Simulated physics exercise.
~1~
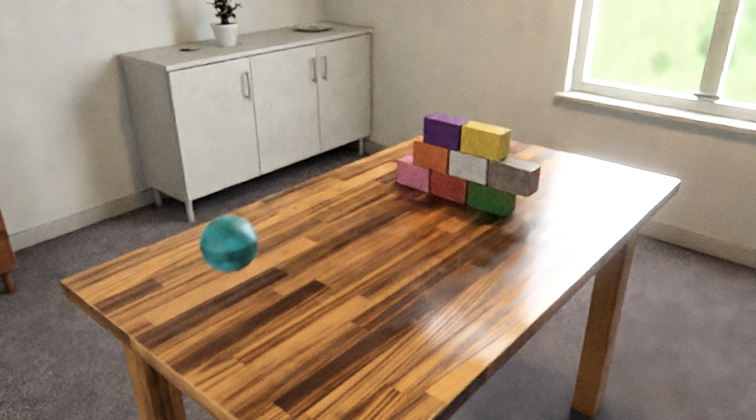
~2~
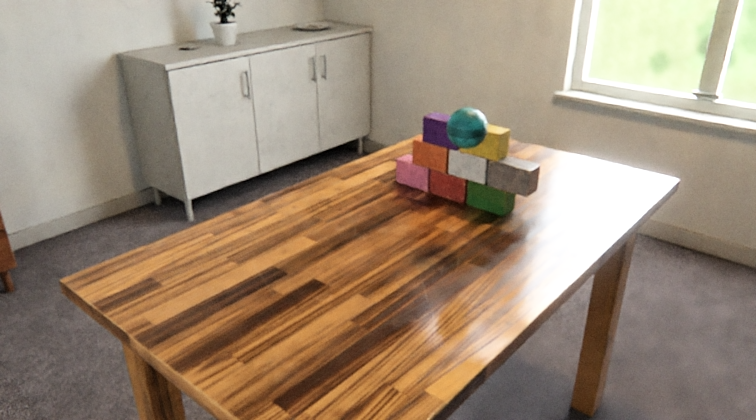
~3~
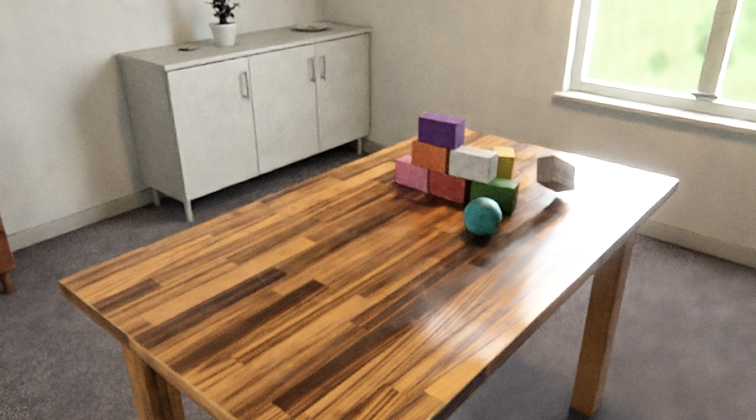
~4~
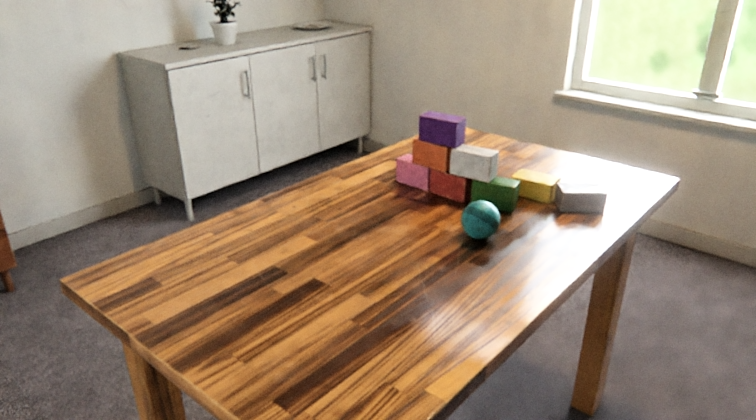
A turquoise ball sails over a striped wooden table toward a small stack of coloured blocks near its far end, seen from above in a room with a pale cabinet and a bright window. The purple and yellow blocks top the pile, above orange, white and grey, with pink, red and green at the bottom. The ball reaches the top beside the yellow block, then drops in front of the pile. The yellow and grey blocks tumble off to the right. Both end lying on the table, while the ball rests before the mostly standing stack.
